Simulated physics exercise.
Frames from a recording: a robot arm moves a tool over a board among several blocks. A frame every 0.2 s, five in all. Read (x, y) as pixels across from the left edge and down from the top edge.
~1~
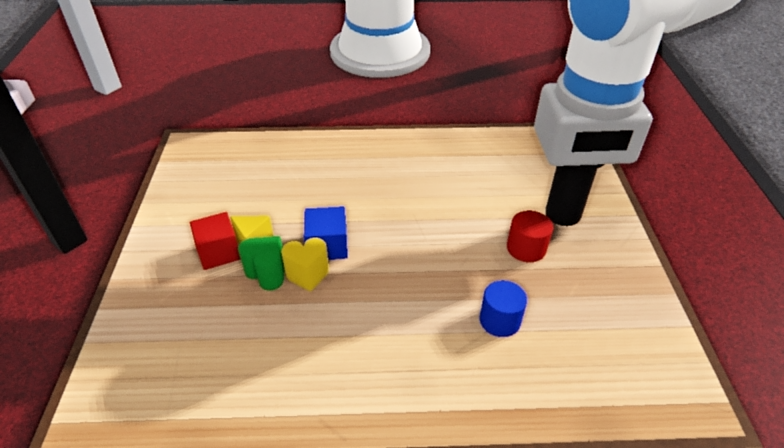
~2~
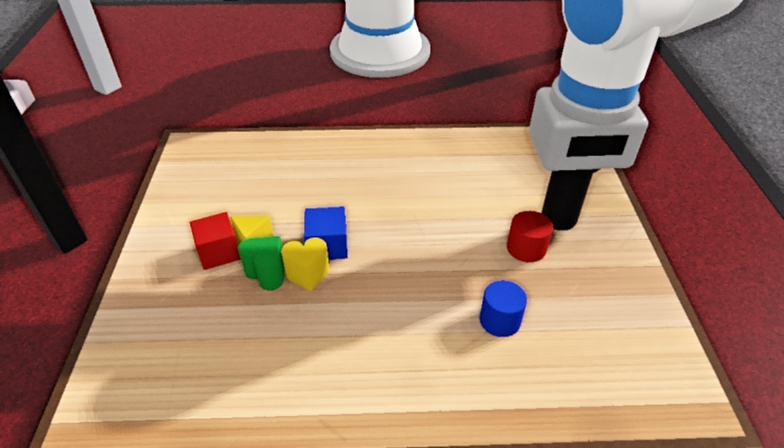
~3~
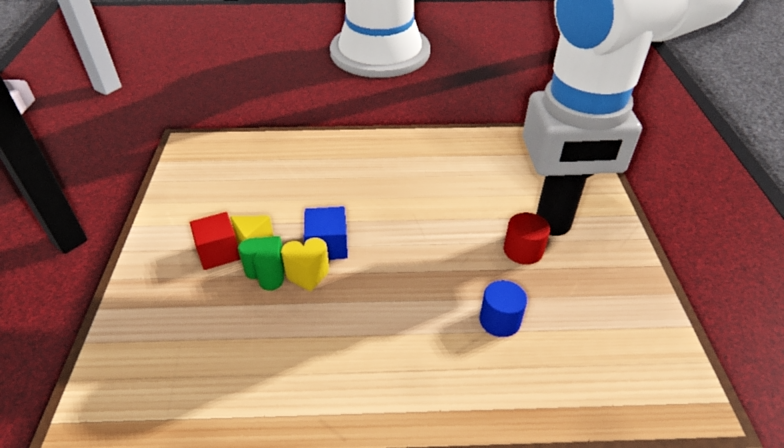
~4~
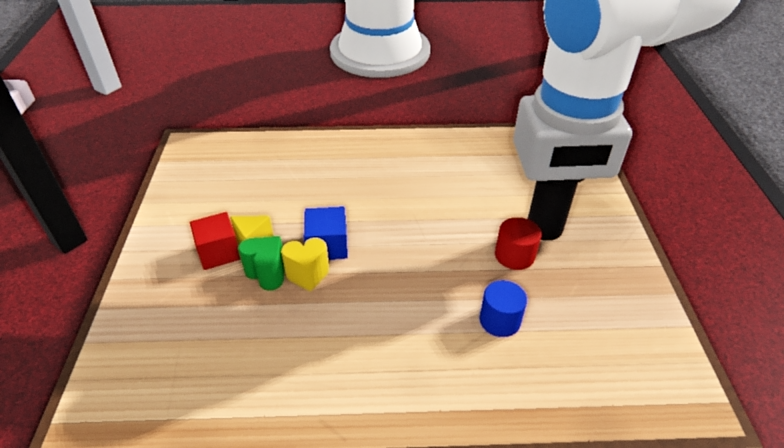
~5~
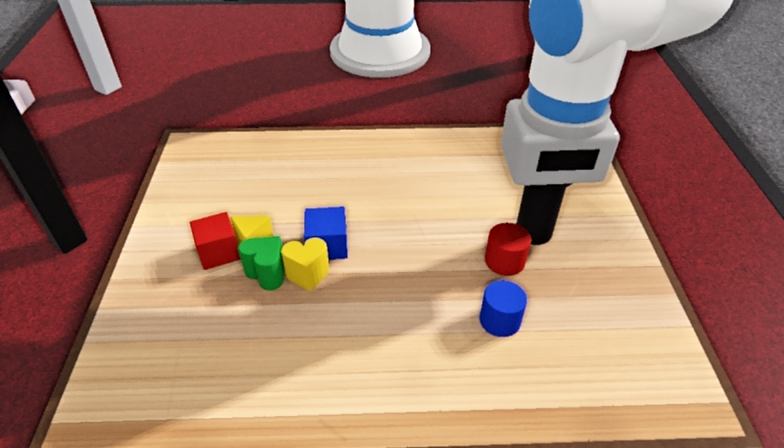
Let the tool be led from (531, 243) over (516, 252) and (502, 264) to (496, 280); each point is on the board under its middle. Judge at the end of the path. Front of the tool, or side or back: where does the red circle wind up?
It remains before the tool.
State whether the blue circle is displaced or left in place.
From what I can tell, it will keep its place.
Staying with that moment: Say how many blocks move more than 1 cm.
Blocks moved: One.
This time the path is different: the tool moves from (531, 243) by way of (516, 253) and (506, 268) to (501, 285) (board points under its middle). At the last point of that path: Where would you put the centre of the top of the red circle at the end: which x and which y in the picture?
Its top centre is at about (466, 268).
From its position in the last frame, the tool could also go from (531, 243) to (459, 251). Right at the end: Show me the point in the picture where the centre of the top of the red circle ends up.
It ends at (474, 256).
The first path, step by step. Halfway along, tool at (510, 248); red circle at (485, 252).
At the end, tool at (498, 271); blue circle still; red circle at (465, 269).
